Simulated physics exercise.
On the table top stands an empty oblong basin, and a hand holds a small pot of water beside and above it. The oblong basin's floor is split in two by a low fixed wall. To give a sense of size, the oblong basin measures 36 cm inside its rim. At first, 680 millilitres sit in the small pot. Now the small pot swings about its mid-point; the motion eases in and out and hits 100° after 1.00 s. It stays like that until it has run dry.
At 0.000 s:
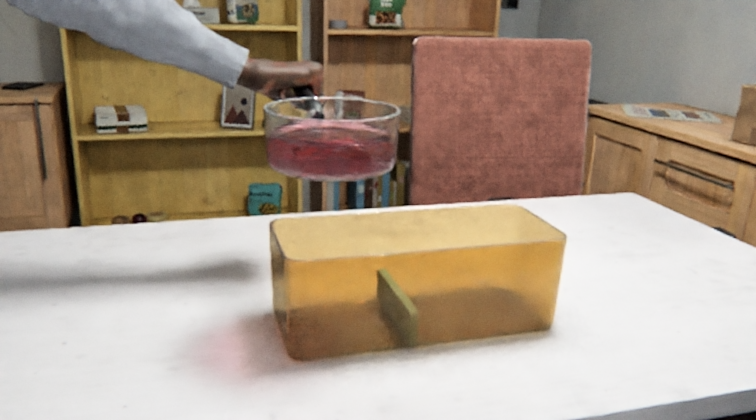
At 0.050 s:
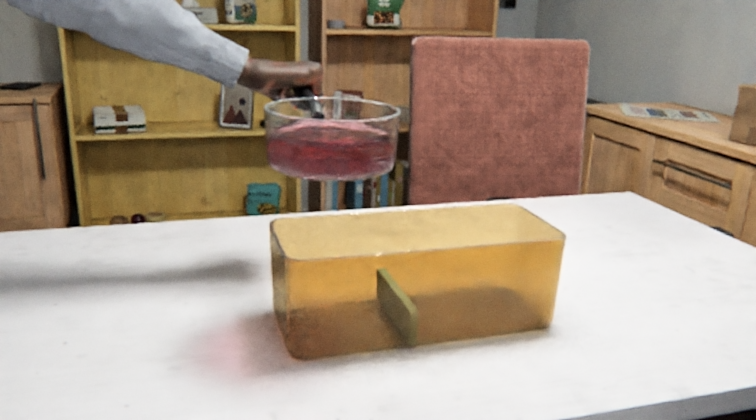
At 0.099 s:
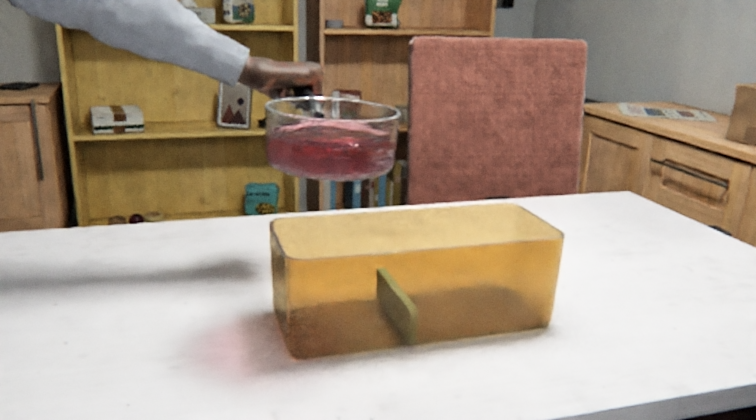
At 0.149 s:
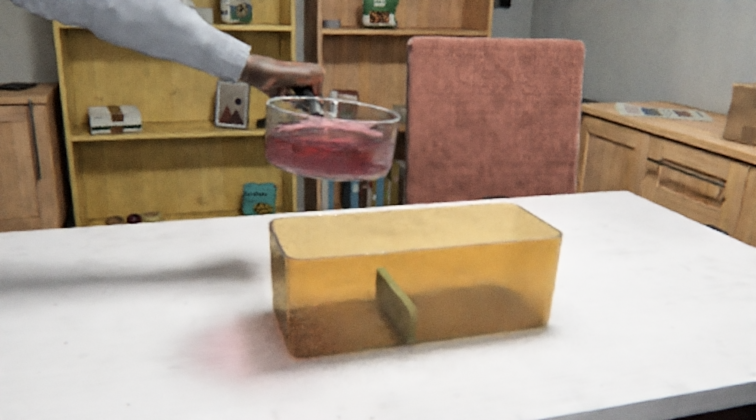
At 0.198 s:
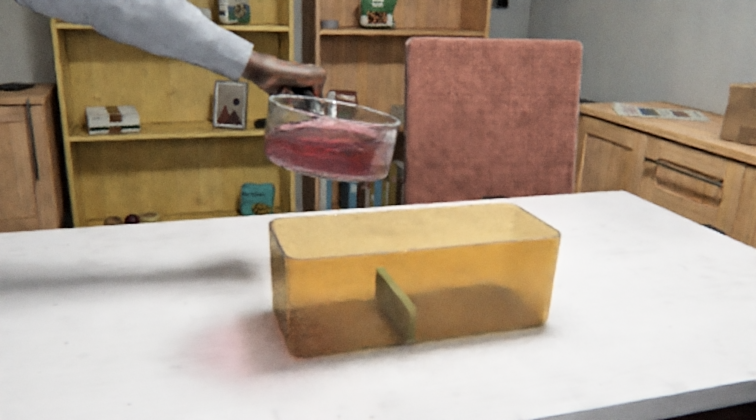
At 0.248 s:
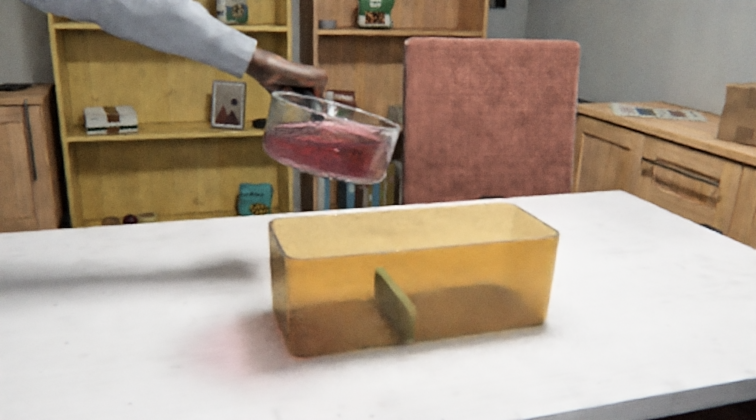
A hand slowly tilts a clear pot of pink liquid rightward above an amber basin.
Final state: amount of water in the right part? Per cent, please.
Approximately 79 %.
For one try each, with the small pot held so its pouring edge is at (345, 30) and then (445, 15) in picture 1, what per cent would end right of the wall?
In order, 45 and 95 per cent.
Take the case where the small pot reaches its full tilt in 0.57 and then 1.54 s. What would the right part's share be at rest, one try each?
In order, 70 and 85 per cent.
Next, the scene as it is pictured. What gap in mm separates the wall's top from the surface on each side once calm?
About 38 mm on the left, about 26 mm on the right.
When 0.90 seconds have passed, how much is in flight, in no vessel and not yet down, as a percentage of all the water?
About 8 percent.
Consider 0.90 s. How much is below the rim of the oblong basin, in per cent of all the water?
The fraction sits near 80 in a hundred.
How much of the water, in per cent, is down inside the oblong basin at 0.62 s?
12 %, roughly.
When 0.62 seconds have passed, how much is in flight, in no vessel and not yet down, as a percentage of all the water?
My guess is roughly 36 %.
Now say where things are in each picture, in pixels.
In the first frame, it leans 0°; its right rim is at (395, 109); the water meets the walls at (268, 133) and (390, 129); the oblong basin's rim runs from (277, 241) to (542, 221); the wall's top is at (397, 290).
In the second frame, it leans 1°; its right rim is at (395, 110); the water meets the walls at (269, 132) and (390, 129).
In the third frame, it leans 2°; its right rim is at (395, 112); the water meets the walls at (269, 131) and (390, 130).
In the fourth frame, it leans 5°; its right rim is at (395, 115); the water meets the walls at (269, 132) and (389, 131).
In the fifth frame, it leans 9°; its right rim is at (395, 120); the water meets the walls at (268, 131) and (389, 132).
In the sixth frame, it leans 14°; its right rim is at (395, 126); the water meets the walls at (267, 131) and (389, 132).
By 0.62 s the tilt is 69° and 52 per cent is still to pour, 0 is left of the wall and 12 right of it.
By 0.90 s the tilt is 98° and 11 per cent is still to pour, 9 is left of the wall and 71 right of it.
By 1.19 s the tilt is 100° and 1 per cent is still to pour, 18 is left of the wall and 79 right of it.
By 1.50 s the tilt is 100° and 0 per cent is still to pour, 20 is left of the wall and 79 right of it.
At rest 20 per cent lies left of the wall, 79 right of it and 1 outside.
